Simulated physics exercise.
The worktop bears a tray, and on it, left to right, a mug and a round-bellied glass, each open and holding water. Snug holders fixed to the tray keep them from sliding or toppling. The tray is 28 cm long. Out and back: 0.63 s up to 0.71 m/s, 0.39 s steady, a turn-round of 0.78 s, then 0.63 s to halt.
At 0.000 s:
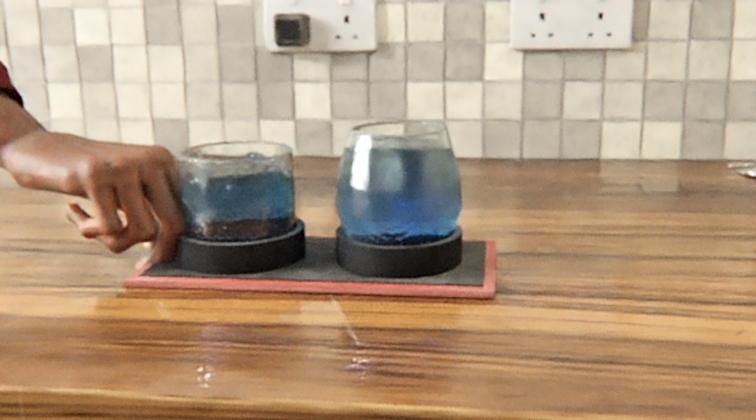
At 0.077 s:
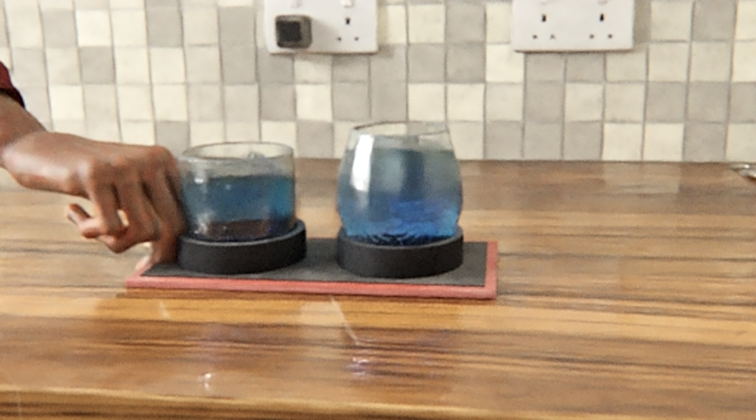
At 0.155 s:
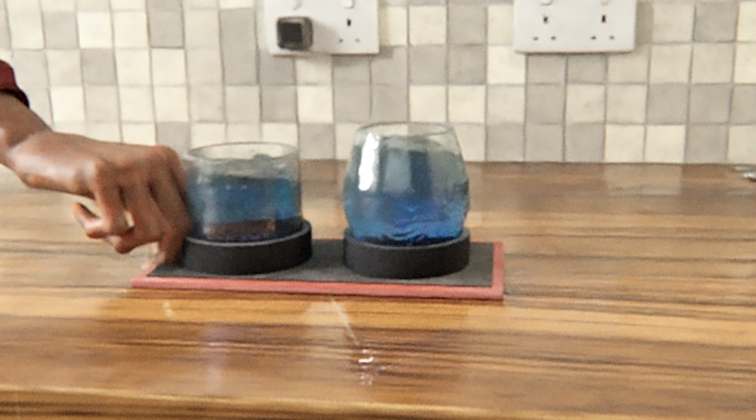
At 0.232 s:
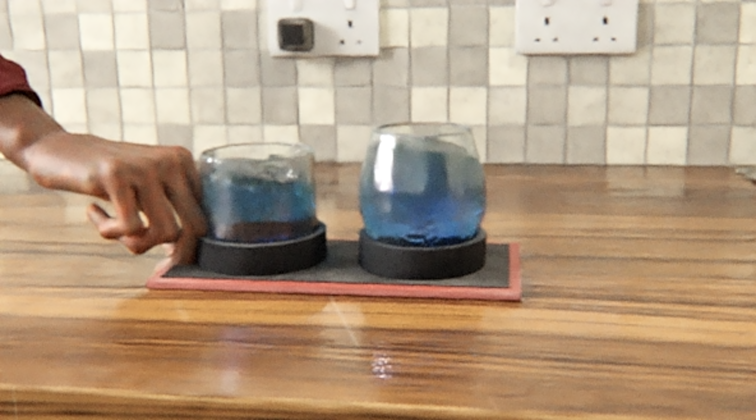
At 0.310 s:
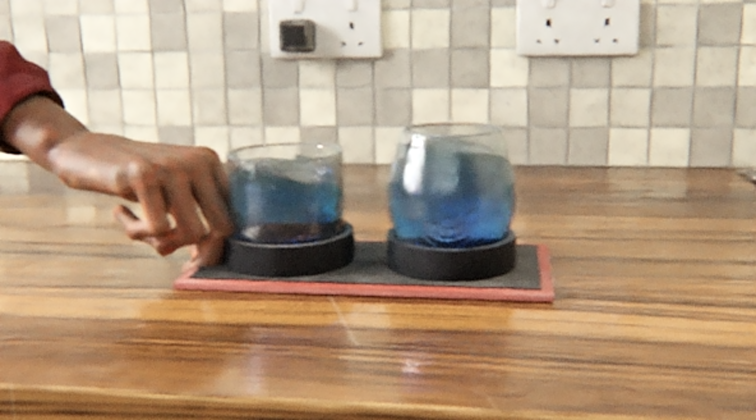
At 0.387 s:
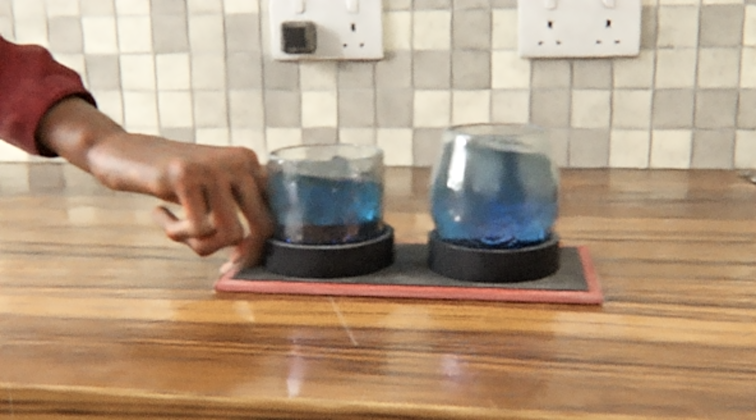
A tray holding two open glasses of blue water slides right across a wooden worktop, a hand at its left end.
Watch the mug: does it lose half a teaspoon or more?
It keeps it all.
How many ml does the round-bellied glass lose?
Close to 0 ml.
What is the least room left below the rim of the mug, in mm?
About 3 mm.
After 0.96 s the tray moves at 0.71 m/s; losses from the left are 0, 0 ml.
After 1.53 s the tray moves at 0.34 m/s; losses from the left are 0, 0 ml.
After 2.11 s the tray moves at 0.37 m/s; losses from the left are 0, 0 ml.
After 2.68 s the tray moves at 0.00 m/s; losses from the left are 0, 0 ml.
In the end losses from the left are 0, 0 ml.
